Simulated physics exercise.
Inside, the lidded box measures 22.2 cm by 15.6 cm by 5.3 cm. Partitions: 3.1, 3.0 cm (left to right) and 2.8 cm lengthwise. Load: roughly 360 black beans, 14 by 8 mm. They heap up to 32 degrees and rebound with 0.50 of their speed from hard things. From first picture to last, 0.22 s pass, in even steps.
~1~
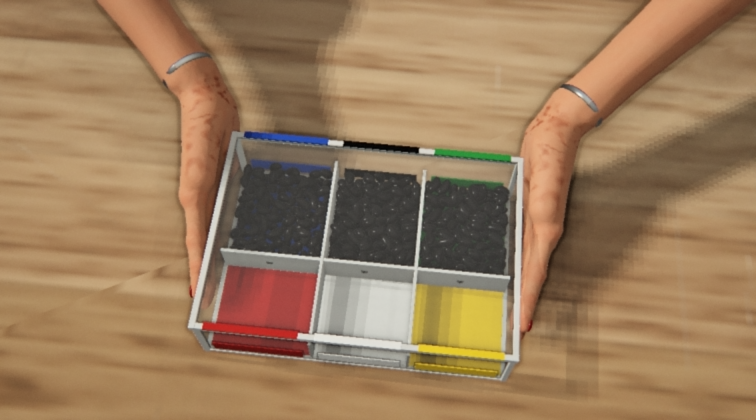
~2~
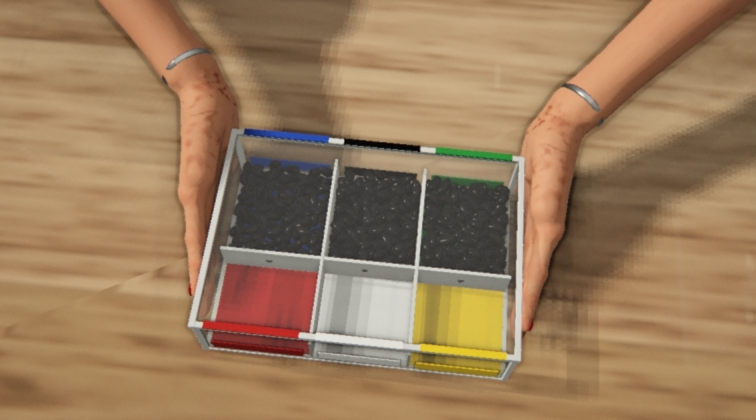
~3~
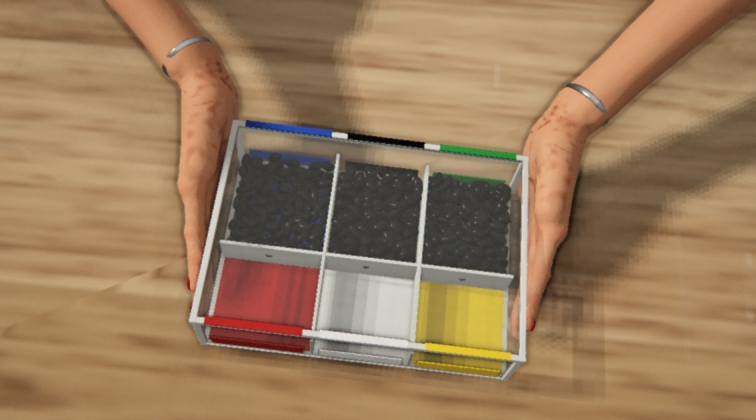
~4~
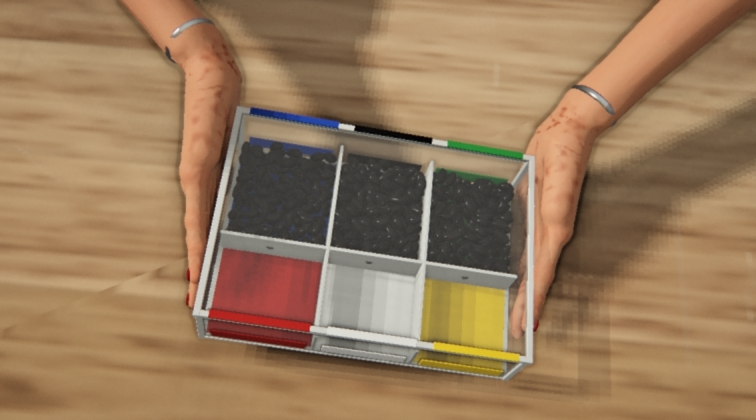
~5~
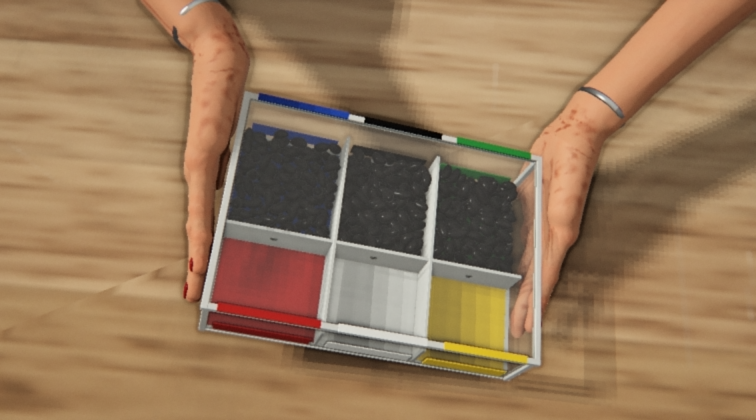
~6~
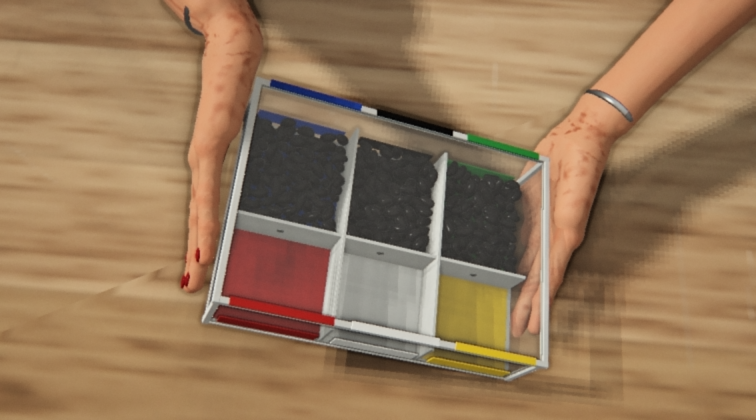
Two hands slowly tilt a clear box of black beans down to the right.
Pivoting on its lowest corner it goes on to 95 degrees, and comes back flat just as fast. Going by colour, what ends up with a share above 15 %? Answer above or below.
Red: Below, blue: Below, green: Above, yellow: Above, white: Below, black: Below.
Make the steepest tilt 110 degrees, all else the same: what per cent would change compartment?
About 60 per cent.
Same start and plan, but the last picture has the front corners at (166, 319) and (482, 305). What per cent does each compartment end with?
Red 10, blue 70, green 5, yellow 0, white 0, black 15.
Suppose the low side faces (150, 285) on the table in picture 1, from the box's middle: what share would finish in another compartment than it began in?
About 55 per cent.
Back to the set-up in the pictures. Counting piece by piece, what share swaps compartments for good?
Some 55 per cent.
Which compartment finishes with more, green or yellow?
The green one has more.
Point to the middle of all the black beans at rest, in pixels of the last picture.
Near (467, 246).
Then, 0.70 s after the last picture, tilt 94 degrees; blue 15 %, green 50 %, yellow 5 %, black 25 %.
Then, 1.16 s after the last picture, tilt 41 degrees; blue 5 %, green 60 %, yellow 25 %, black 10 %.
Then, 1.70 s after the last picture, tilt 0 degrees; blue 5 %, green 60 %, yellow 25 %, black 10 %.
In the end, red 0 %, blue 5 %, green 60 %, yellow 25 %, white 0 %, black 10 %.
